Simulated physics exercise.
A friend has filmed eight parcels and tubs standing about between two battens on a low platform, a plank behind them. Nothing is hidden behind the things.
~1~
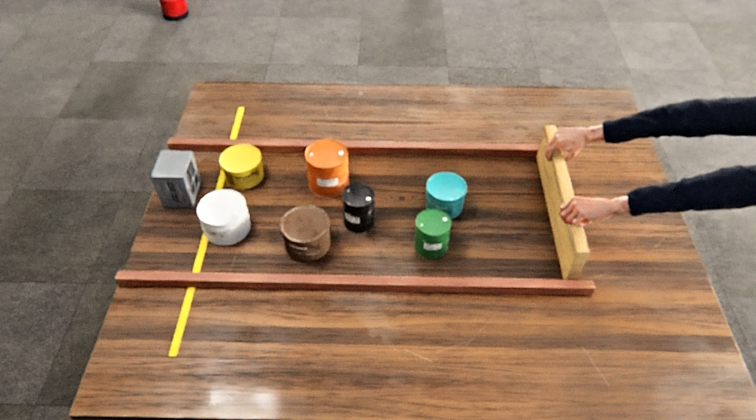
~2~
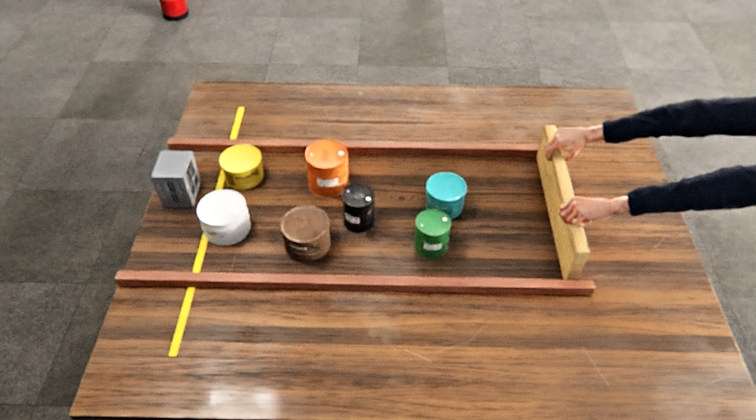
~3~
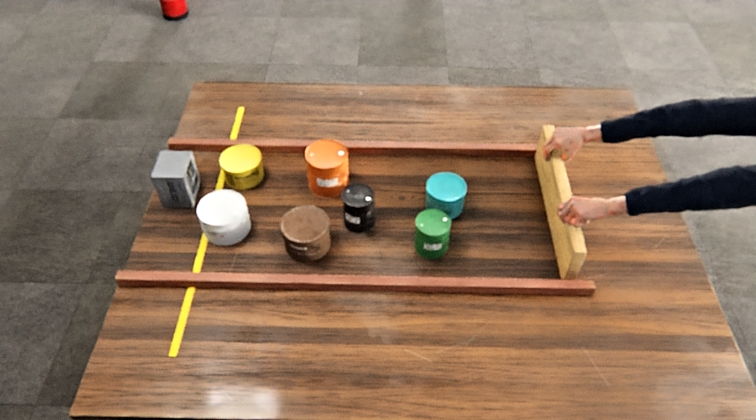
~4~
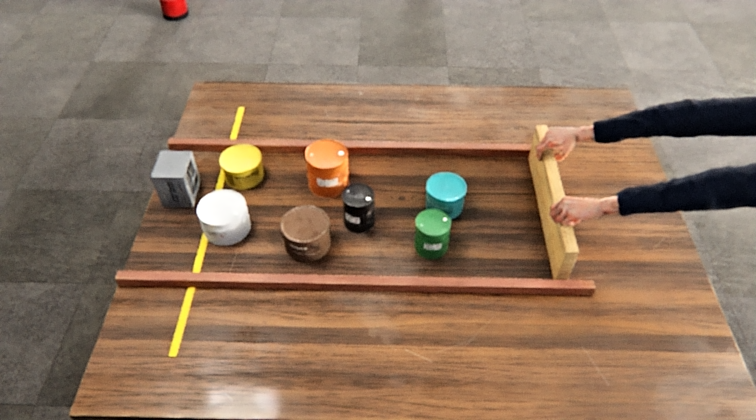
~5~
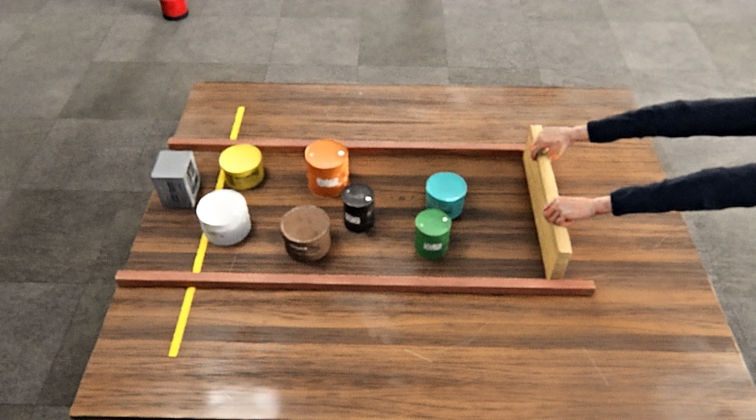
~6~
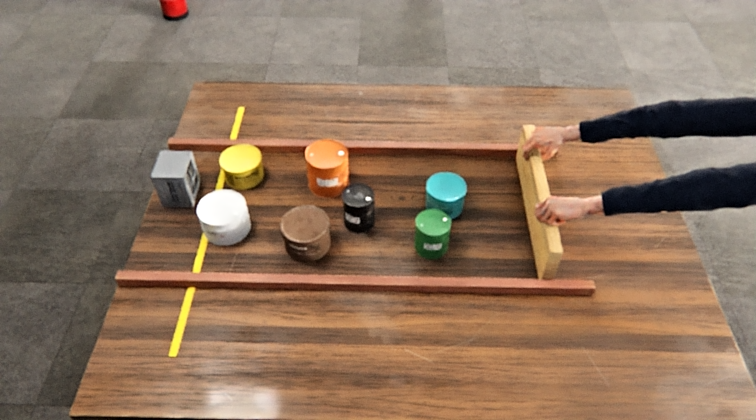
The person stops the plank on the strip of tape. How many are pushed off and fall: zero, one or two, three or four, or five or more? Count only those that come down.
Here the number that fall off is one or two.
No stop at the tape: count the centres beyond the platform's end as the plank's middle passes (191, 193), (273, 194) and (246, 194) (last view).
The counts: 4, 0 and 0.
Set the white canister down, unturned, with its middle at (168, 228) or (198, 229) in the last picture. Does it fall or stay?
In that order, it tumbles off; tumbles off.
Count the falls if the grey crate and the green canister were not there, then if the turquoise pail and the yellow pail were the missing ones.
0 in the first case, 1 in the second.
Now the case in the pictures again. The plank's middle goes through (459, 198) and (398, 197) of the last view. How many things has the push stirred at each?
At the one place 1, at the other 3.
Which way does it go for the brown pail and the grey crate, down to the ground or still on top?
The brown pail stays on, the grey crate comes down.
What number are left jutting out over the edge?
Overhanging: 3.
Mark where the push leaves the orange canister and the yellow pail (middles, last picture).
First (201, 156), then (161, 167).
Soon after, none off yet; grey crate at rest near (177, 179); white canister at rest near (225, 217); yellow pail at rest near (242, 167).
By the end, the number that fall off is one or two; fallen, grey crate.
